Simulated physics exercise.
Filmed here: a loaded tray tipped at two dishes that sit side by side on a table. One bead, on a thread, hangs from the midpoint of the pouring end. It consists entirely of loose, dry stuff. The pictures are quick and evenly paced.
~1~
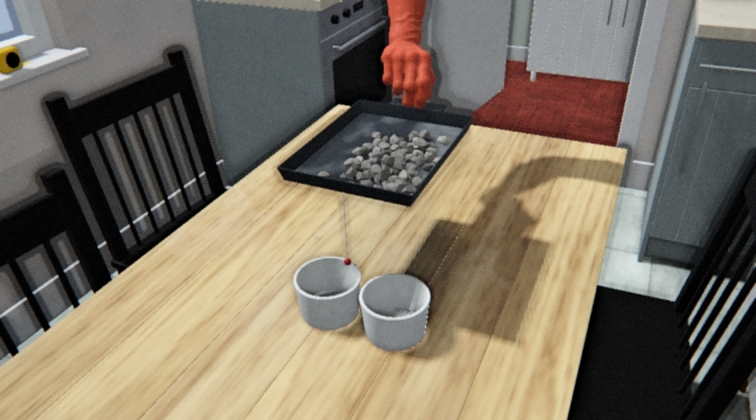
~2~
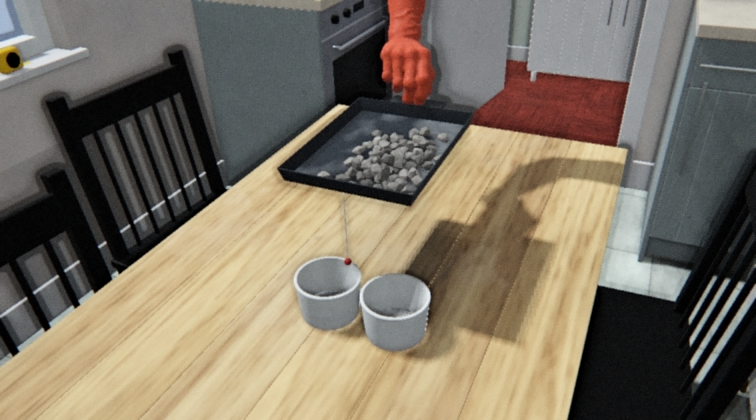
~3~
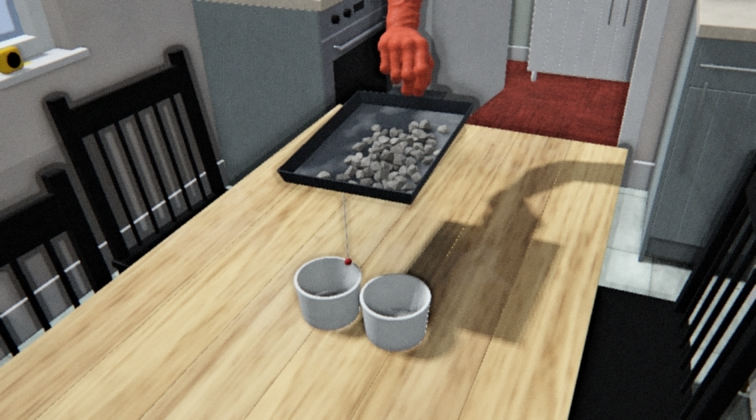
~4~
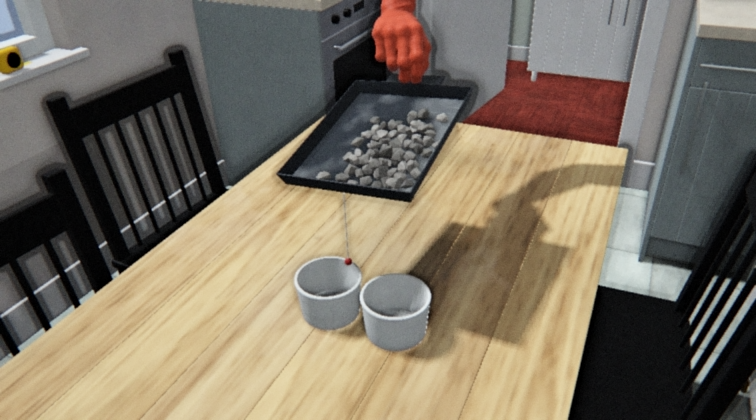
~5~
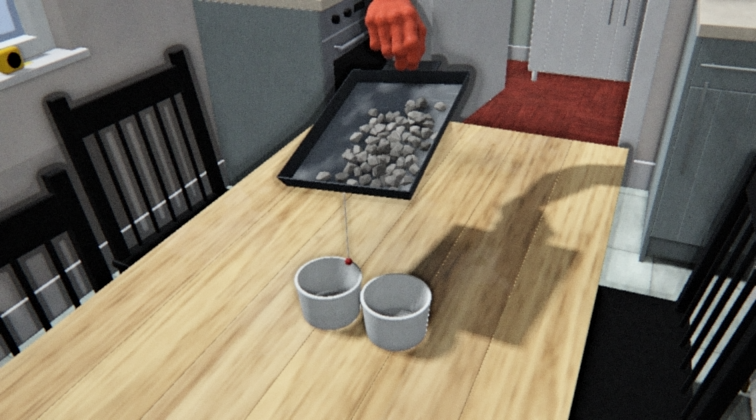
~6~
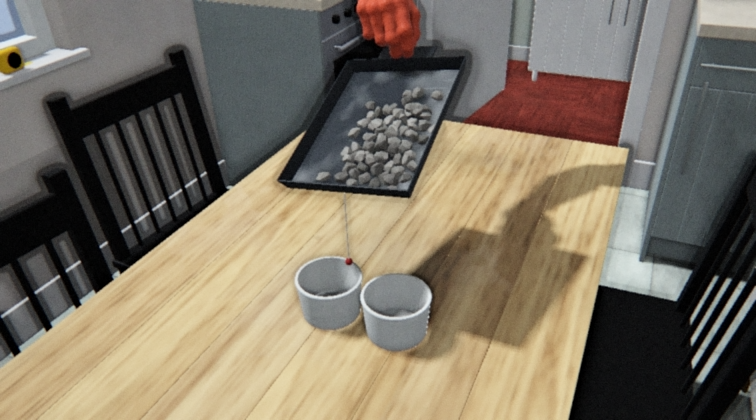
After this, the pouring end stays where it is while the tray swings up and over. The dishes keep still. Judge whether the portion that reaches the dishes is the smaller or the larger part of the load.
Between them the dishes get the lesser amount.
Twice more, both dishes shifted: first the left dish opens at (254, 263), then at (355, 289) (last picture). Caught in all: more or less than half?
Together the dishes get beyond half first, then less than a half.
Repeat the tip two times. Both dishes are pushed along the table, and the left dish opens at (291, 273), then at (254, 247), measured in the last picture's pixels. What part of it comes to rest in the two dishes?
70 %, then 40 %.
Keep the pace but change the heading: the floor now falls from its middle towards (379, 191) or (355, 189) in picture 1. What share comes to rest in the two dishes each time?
The first try yields 80 percent and the second 40 percent.
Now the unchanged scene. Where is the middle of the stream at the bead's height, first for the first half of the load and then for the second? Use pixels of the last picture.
Points: About (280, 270), then about (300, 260).
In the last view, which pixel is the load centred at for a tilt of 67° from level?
Somewhere about (327, 174).
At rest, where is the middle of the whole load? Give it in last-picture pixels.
Somewhere around (291, 309) in the last picture.
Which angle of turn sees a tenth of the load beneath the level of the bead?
A tilt of roughly 80°.
Shortly afterwards, tray tipped steeply; all but a few on the tray; only a few in the left dish; a little in the air.
Next, tray tipped past a quarter turn; a little on the tray; a little in the left dish; near half outside both; near a quarter in the air.
Some moments later, tray tipped past a quarter turn; near a quarter in the left dish; the bulk outside both.
In the end, tray tipped past a quarter turn; none at all in the right dish; near a quarter in the left dish; the bulk outside both.
